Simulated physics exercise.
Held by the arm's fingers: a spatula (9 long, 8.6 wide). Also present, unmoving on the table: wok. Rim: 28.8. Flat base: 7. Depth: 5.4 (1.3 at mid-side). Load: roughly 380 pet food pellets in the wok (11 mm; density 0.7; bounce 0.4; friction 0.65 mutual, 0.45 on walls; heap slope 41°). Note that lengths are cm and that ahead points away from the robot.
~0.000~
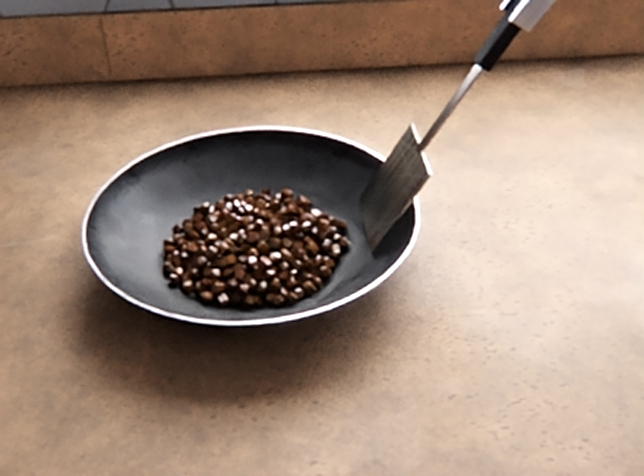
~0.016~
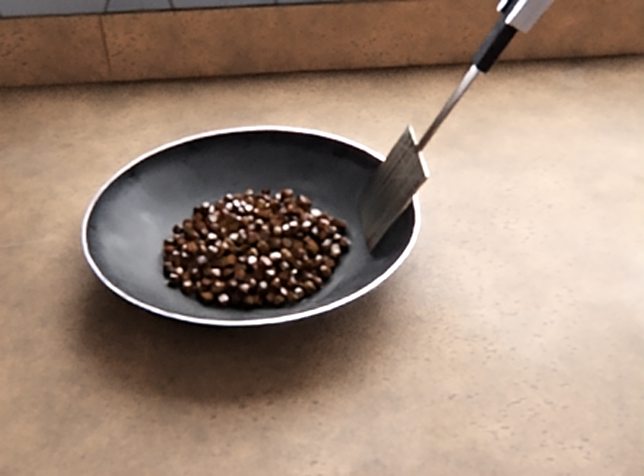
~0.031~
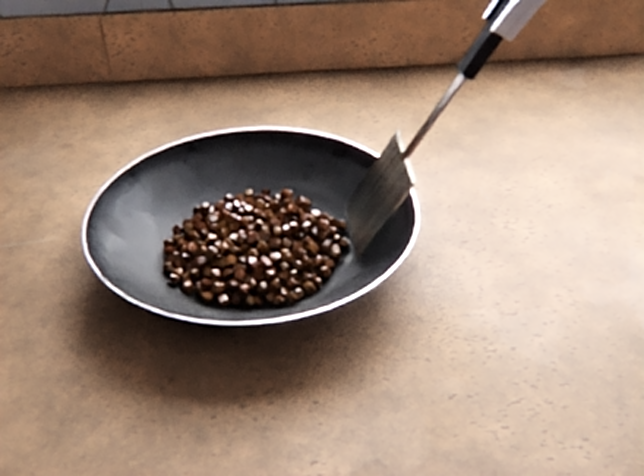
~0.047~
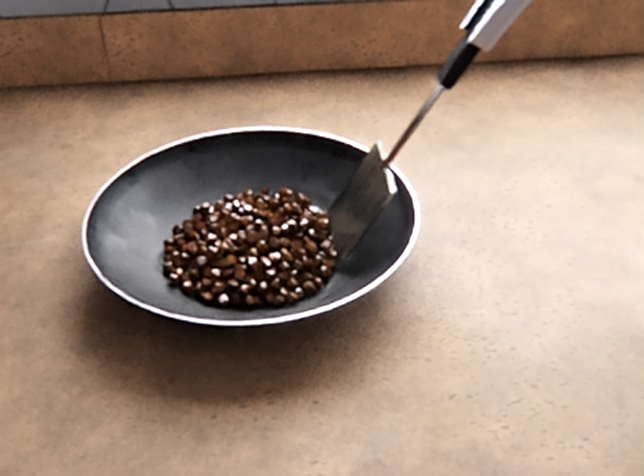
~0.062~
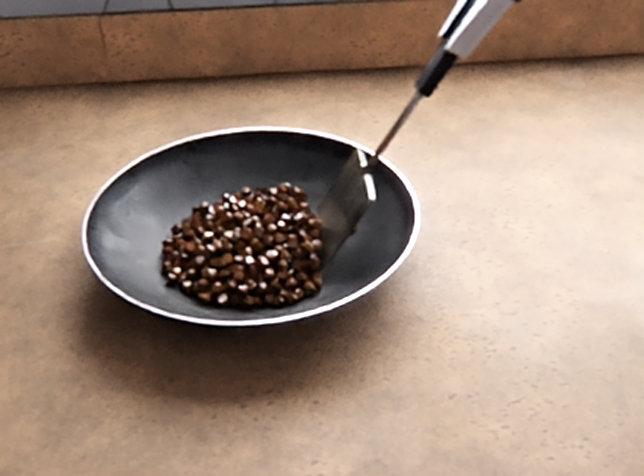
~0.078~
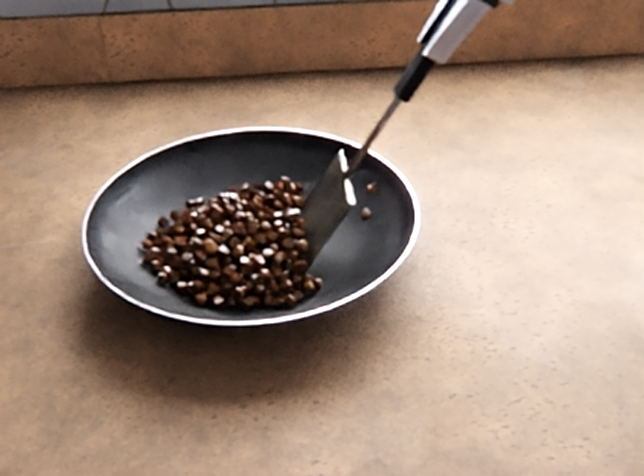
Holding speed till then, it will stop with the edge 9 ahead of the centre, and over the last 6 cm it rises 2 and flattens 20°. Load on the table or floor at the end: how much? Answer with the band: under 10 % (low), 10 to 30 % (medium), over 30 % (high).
High, over 30 %.
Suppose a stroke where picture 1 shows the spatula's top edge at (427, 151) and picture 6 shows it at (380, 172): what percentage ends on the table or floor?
20 per cent.
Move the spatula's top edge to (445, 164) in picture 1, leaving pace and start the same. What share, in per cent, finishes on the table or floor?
I'd estimate around 40 per cent.
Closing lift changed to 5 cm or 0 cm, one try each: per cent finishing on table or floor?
I'd say close to 30 percent for the first and close to 35 percent for the second.
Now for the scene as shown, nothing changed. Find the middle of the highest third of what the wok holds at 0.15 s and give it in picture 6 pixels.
Near (154, 228).
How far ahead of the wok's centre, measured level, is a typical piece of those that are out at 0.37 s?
22 cm.
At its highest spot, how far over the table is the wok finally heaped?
Close to 5.0 centimetres high.
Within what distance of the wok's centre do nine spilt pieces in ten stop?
Roughly 35 cm.
After 0.12 s, sloping 59°, highest piece 11 above the table; 379 in the wok, 1 on the blade or in flight.
After 0.15 s, sloping 53°, highest piece 17 above the table; 375 in the wok, 5 on the blade or in flight.
After 0.37 s, sloping 39°, highest piece 29 above the table; 201 in the wok, 126 on the table or floor, 53 on the blade or in flight.
After 1.42 s, sloping 39°, highest piece 6 above the table; 201 in the wok, 179 on the table or floor.
In the end, 201 in the wok, 179 on the table or floor. That is 47 % on the table or floor.
